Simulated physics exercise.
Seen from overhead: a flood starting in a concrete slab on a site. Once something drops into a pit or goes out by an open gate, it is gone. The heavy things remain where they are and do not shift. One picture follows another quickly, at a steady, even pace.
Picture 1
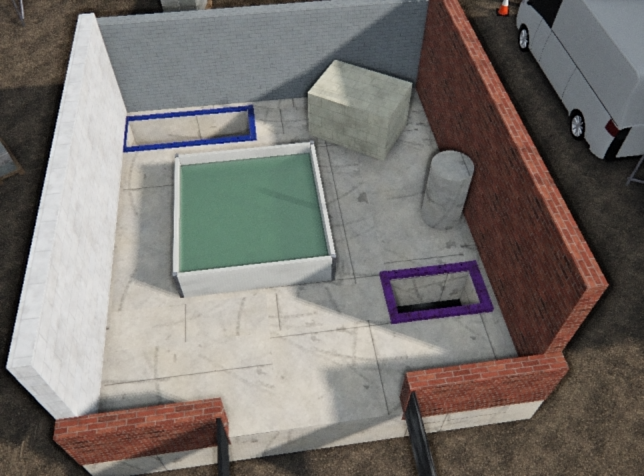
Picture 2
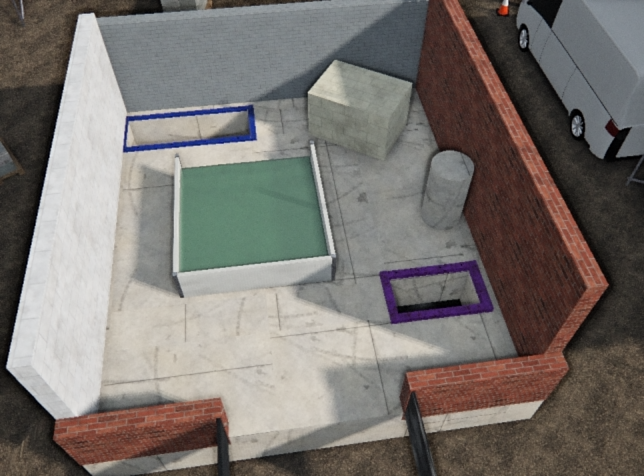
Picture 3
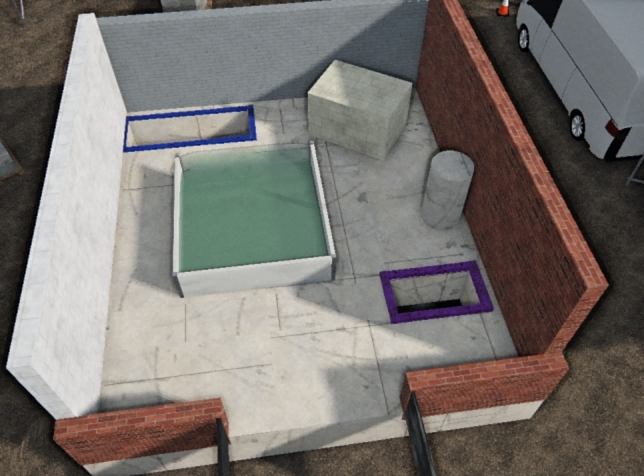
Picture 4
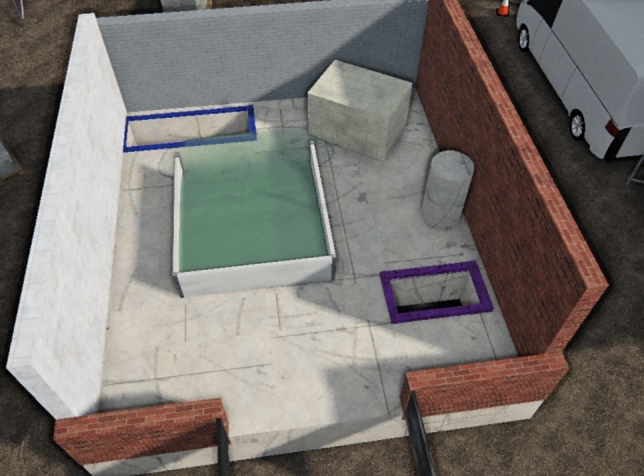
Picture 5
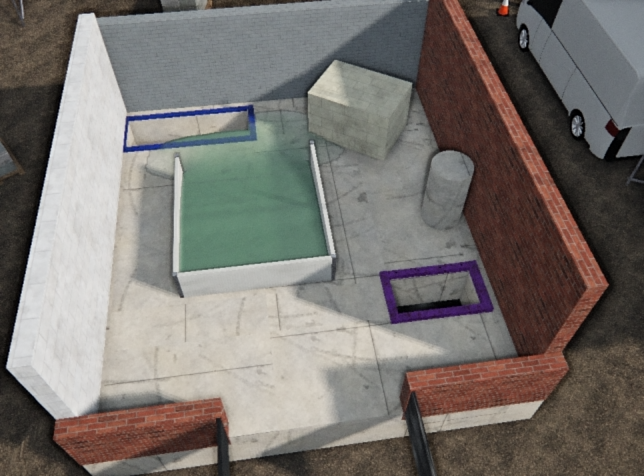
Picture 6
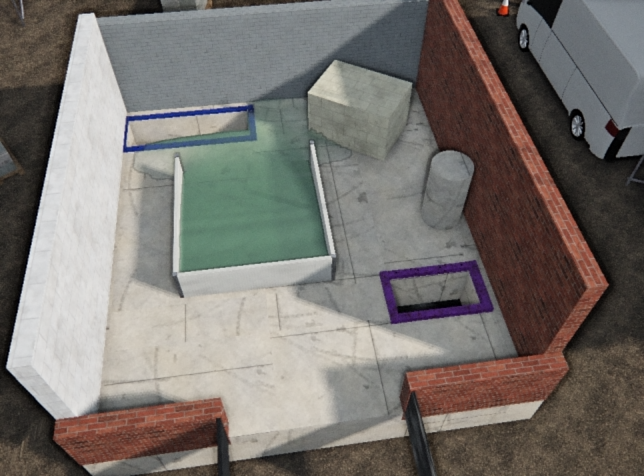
In the video, a tank of green water stands on a walled concrete slab; its far side opens and the water pours out, spreading over the floor toward the back wall and across part of the blue-edged pit.
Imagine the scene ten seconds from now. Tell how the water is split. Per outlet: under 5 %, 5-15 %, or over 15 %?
Gate: Short of a twentieth; purple pit: Short of a twentieth; blue pit: Upwards of fifteen per cent.
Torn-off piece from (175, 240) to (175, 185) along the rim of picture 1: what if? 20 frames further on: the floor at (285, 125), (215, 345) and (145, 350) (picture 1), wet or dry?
Unsoaked, then soaked, then soaked.
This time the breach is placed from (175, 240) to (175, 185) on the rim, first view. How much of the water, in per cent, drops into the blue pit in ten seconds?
Per cent: Blue 25.
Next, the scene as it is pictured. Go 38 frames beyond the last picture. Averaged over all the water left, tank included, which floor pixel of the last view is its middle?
My guess is about (294, 180).
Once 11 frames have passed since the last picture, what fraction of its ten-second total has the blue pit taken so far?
My figure is 40 in a hundred.
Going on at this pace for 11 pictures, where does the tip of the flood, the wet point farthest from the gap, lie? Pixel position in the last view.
(416, 92).
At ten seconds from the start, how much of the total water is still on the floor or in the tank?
I'd estimate close to 48 per cent.
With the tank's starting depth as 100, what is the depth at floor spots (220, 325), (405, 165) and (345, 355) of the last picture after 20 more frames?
About 0, 4 and 0 percent, in that order.
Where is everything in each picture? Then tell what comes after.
In the first picture, still water in the open tank at (250, 206).
In the second picture, water pours out on the open tank's far side and has run to a hidden place.
In the third picture, the front is at a hidden place, out from the gap on the open tank's far side.
In the fourth picture, the front is at (174, 149), out from the gap on the open tank's far side.
In the fifth picture, water pours out on the open tank's far side and has run to (157, 150).
In the sixth picture, the front is at (295, 99), out from the gap on the open tank's far side.
A moment on, water covers 20 % of the floor; the gate 0 %, the purple pit 0 %, the blue pit 10 %.
Next, water covers 30 % of the floor; the gate 0 %, the purple pit 0 %, the blue pit 21 %.
Then, water covers 35 % of the floor; the gate 0 %, the purple pit 0 %, the blue pit 35 %.
Later, water covers 60 % of the floor; the gate 0 %, the purple pit 0 %, the blue pit 48 %.
In the end, water covers 75 % of the floor; the gate 1 %, the purple pit 0 %, the blue pit 51 %.
